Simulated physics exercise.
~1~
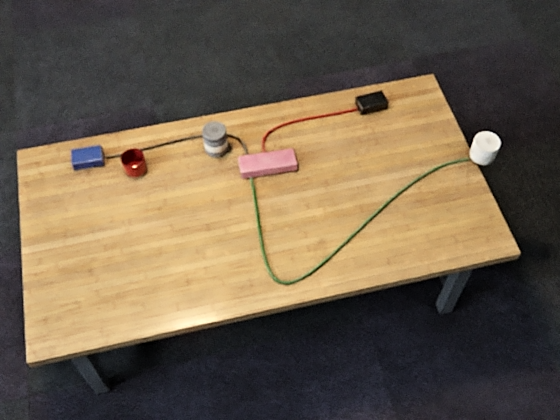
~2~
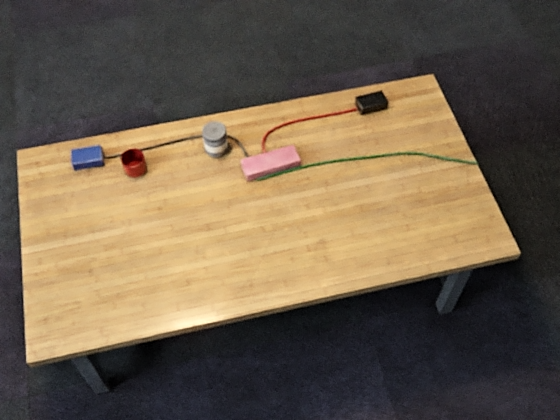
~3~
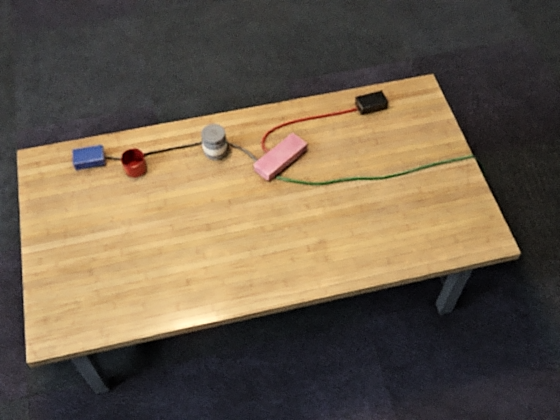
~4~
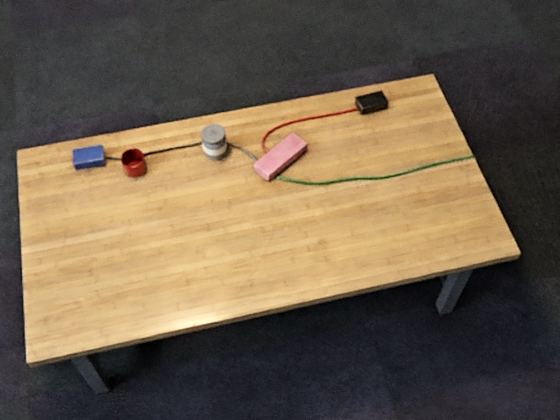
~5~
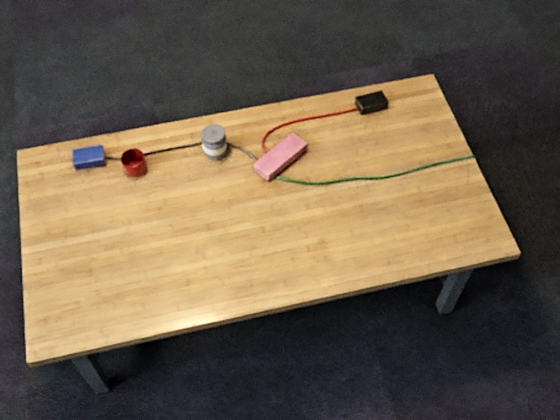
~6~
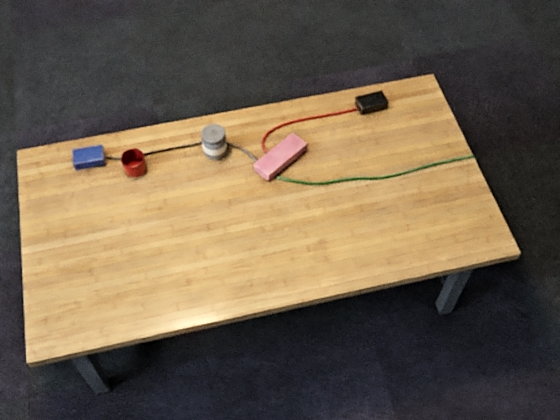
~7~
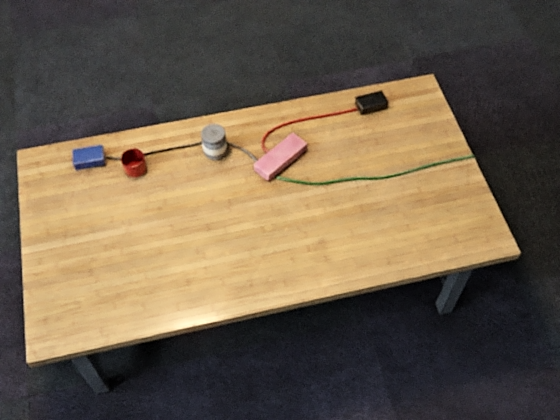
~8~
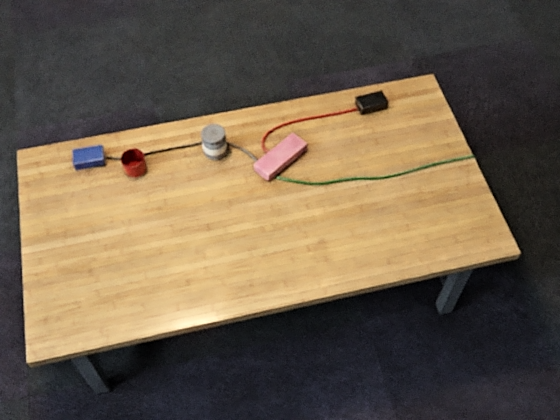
A wooden table held a pink block corded to a blue box, a black box and a white cylinder, which dropped off the right side, pulling its green cord taut and twisting the block slightly rightward before everything left on top stayed still.
